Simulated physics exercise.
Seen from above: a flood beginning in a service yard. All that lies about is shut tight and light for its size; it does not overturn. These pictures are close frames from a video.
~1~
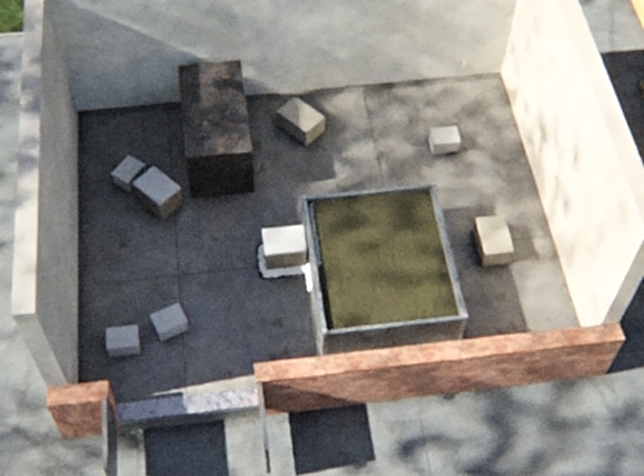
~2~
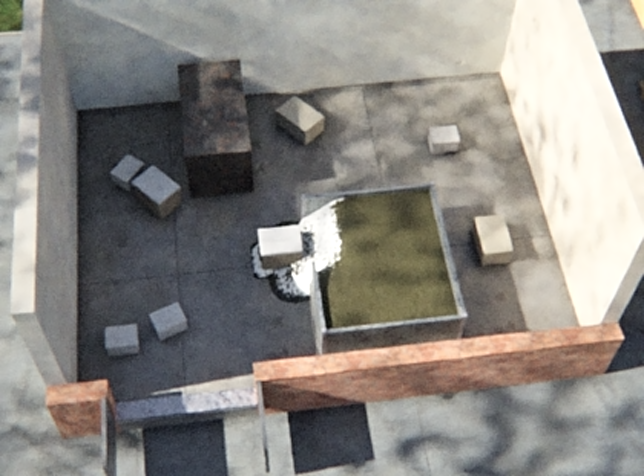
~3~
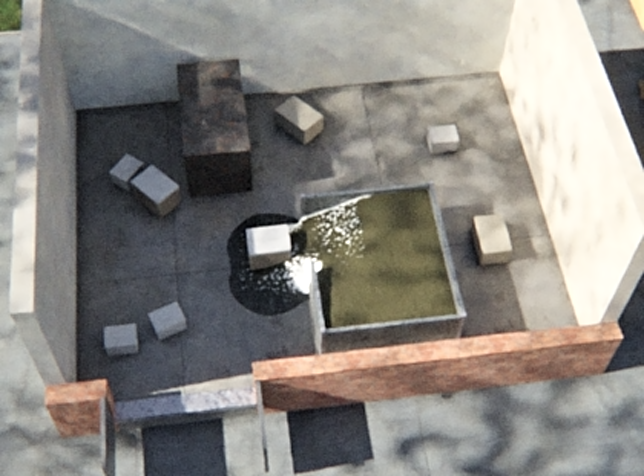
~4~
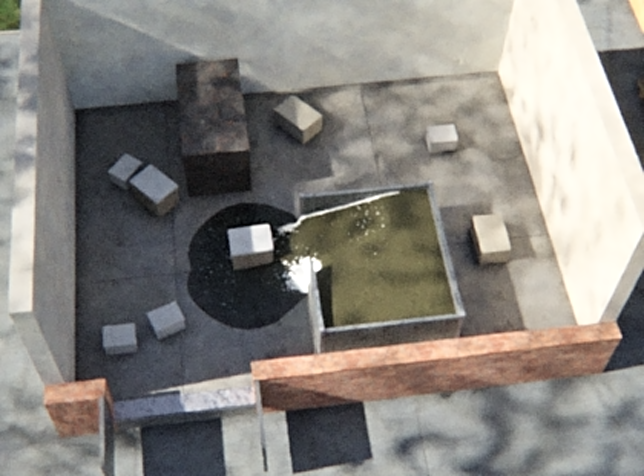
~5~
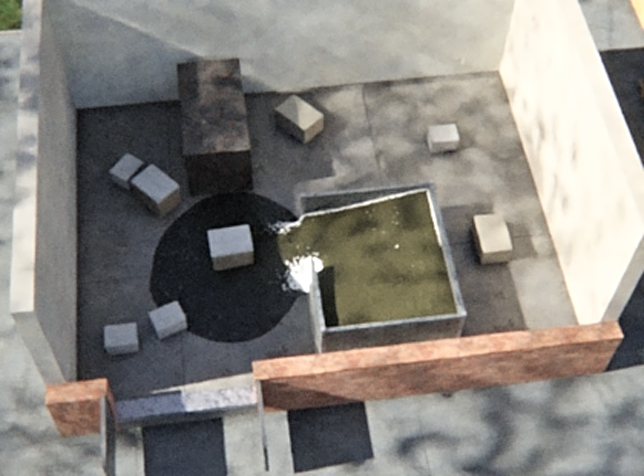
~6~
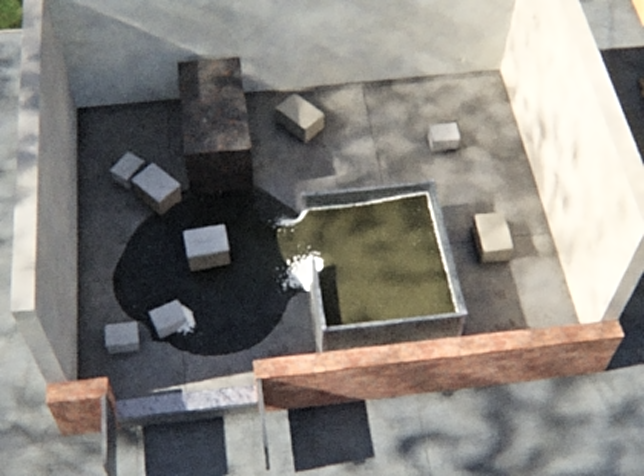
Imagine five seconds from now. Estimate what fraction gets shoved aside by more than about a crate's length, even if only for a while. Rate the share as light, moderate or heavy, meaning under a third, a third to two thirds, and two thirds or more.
Moderate.
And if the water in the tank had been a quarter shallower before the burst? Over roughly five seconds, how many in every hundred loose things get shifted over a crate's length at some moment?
About 60 %.
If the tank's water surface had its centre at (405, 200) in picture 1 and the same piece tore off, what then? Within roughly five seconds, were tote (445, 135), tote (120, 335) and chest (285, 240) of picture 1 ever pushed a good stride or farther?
In order: Remained close by, went well off, remained close by.
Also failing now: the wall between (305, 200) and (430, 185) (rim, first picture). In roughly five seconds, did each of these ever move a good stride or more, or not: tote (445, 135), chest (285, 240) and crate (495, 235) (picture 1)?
In that order: Swept aside, that far or more, pushed that far.
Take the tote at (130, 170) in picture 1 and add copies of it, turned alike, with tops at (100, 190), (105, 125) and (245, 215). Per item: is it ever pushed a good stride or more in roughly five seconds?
In that order: Swept aside, shifted that much, yes.
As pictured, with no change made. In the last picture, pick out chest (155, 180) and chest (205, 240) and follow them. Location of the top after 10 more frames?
About (92, 145) and (90, 239).
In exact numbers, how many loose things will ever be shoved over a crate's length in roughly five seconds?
That works out to 5.
A moment on, 1 of 8 are well off their spots; 1 afloat.
Next, 5 of 8 are well off their spots; 4 afloat.
Later, 4 of 8 are well off their spots; 4 afloat.
In the end, 5 of 8 are well off their spots, and 5 have been at some point; 3 afloat.
